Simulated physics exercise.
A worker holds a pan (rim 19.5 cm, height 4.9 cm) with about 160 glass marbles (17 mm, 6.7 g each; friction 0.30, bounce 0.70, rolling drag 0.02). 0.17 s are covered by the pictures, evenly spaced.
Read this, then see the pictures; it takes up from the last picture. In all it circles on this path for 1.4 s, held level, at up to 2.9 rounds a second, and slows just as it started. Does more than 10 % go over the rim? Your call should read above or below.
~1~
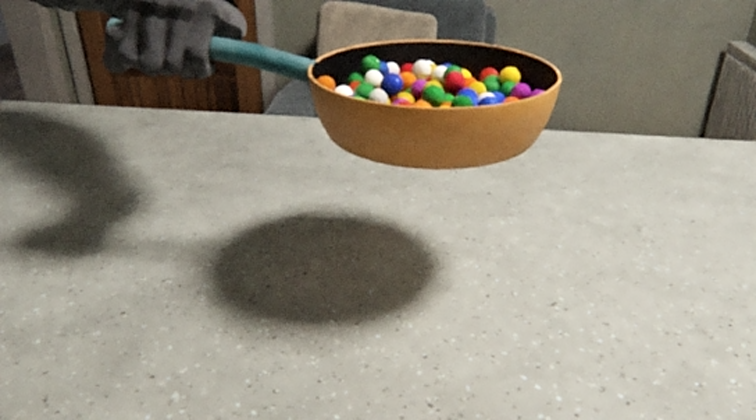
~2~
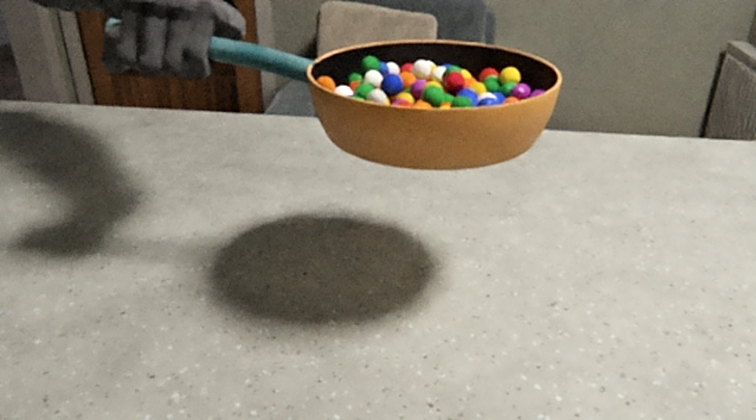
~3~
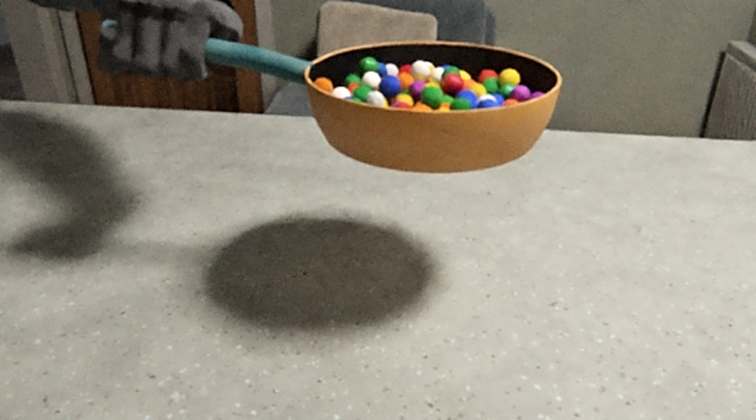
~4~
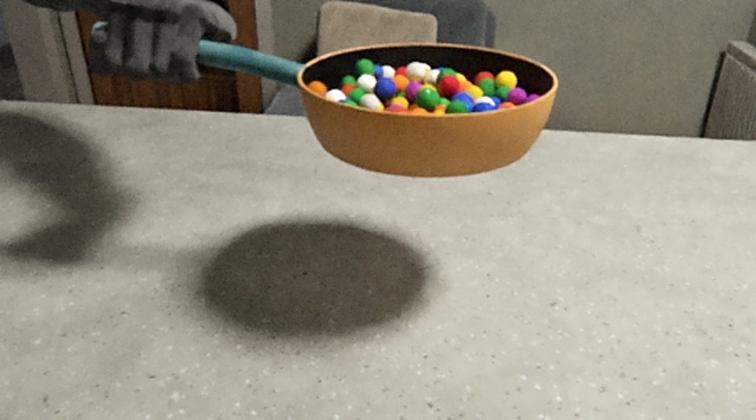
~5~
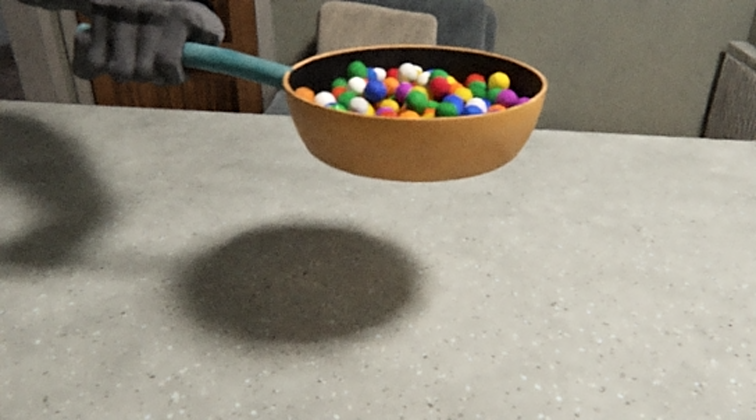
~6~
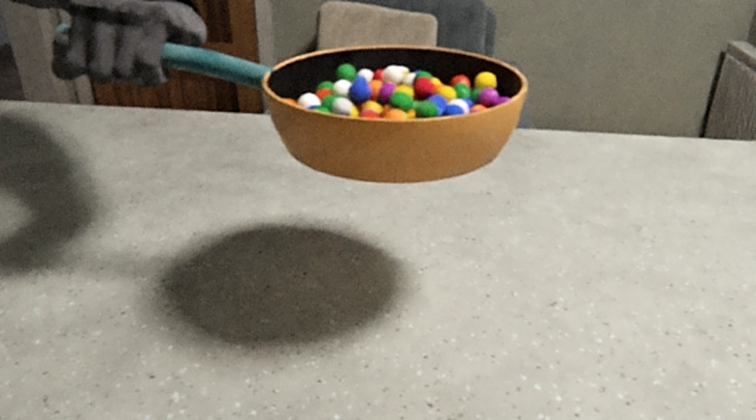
My call is above.
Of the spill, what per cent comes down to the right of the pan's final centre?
Around 60 in a hundred.
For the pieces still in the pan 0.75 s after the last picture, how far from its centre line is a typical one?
About 6.0 cm.
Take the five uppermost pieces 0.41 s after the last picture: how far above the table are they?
About 20 cm.
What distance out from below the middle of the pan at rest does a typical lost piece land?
That would be roughly 18 cm.
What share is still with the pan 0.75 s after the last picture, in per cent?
Roughly 85 per cent, I'd say.
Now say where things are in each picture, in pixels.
The first frame shows pan at (431, 118); tilt 0 degrees; moved 0.0 cm; top of the load at (391, 71).
The second frame shows pan at (431, 119); tilt 0 degrees; moved 0.2 cm; top of the load at (391, 72).
The third frame shows pan at (429, 122); tilt 0 degrees; moved 0.7 cm; top of the load at (390, 73).
The fourth frame shows pan at (424, 126); tilt 0 degrees; moved 1.5 cm; top of the load at (387, 75).
The fifth frame shows pan at (412, 130); tilt 0 degrees; moved 2.7 cm; top of the load at (378, 77).
The sixth frame shows pan at (394, 131); tilt 0 degrees; moved 3.9 cm; top of the load at (419, 80).
Then, 0.41 s after the last picture, pan 95 %; middle of the pieces not yet landed near (394, 105).
Then, 0.75 s after the last picture, pan 85 %, in the air 5 %; middle of the pieces not yet landed near (402, 106).
Then, 1.06 s after the last picture, pan 80 %, fallen behind where it stops 5 %, fallen in front of where it stops 5 %; middle of the pieces not yet landed near (410, 104).
Then, 1.36 s after the last picture, fallen right of where it stops 5 %, pan 80 %, fallen behind where it stops 5 %, fallen in front of where it stops 5 %; middle of the pieces not yet landed near (359, 108).
In the end, fallen right of where it stops 5 %, pan 80 %, fallen behind where it stops 5 %, fallen in front of where it stops 5 %.
